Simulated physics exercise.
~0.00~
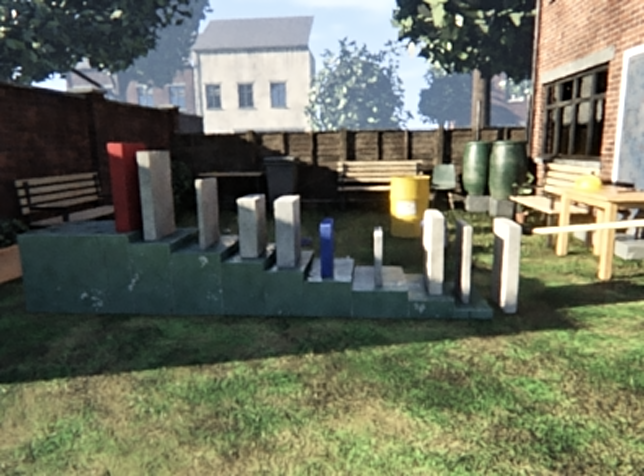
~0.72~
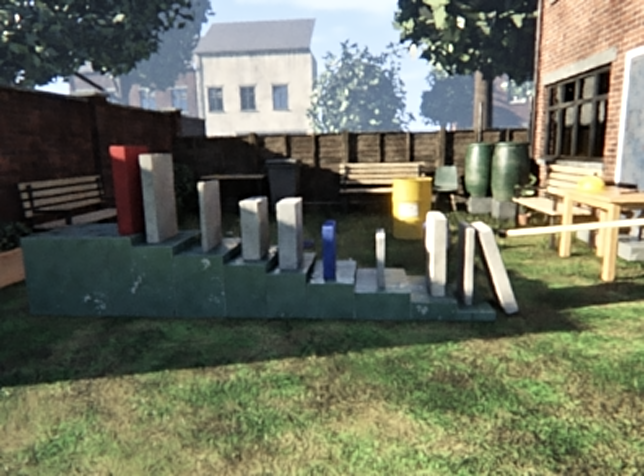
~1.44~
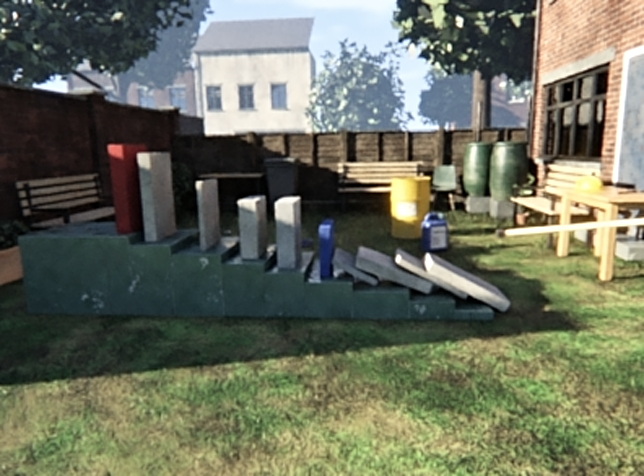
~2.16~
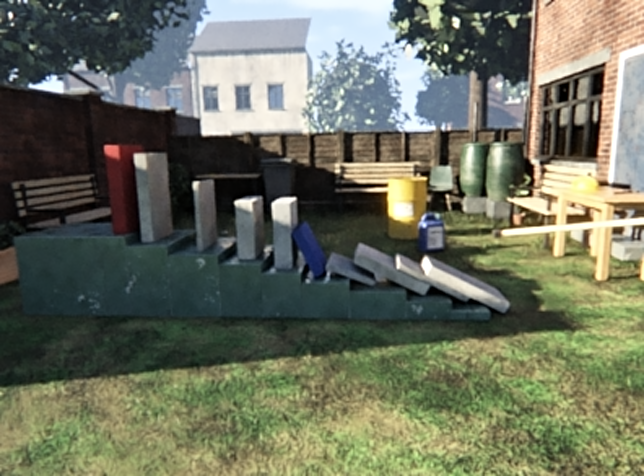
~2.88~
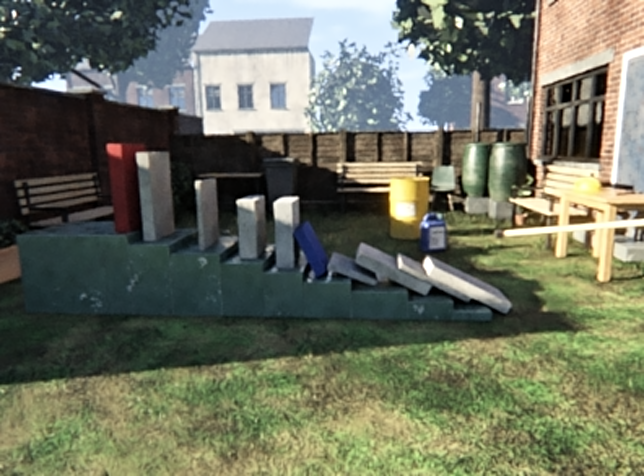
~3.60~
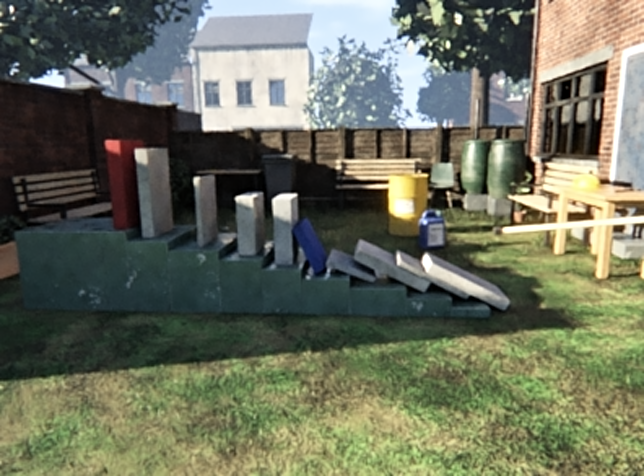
In a yard, slabs on steps topple leftward until the blue one leans and five stay standing.
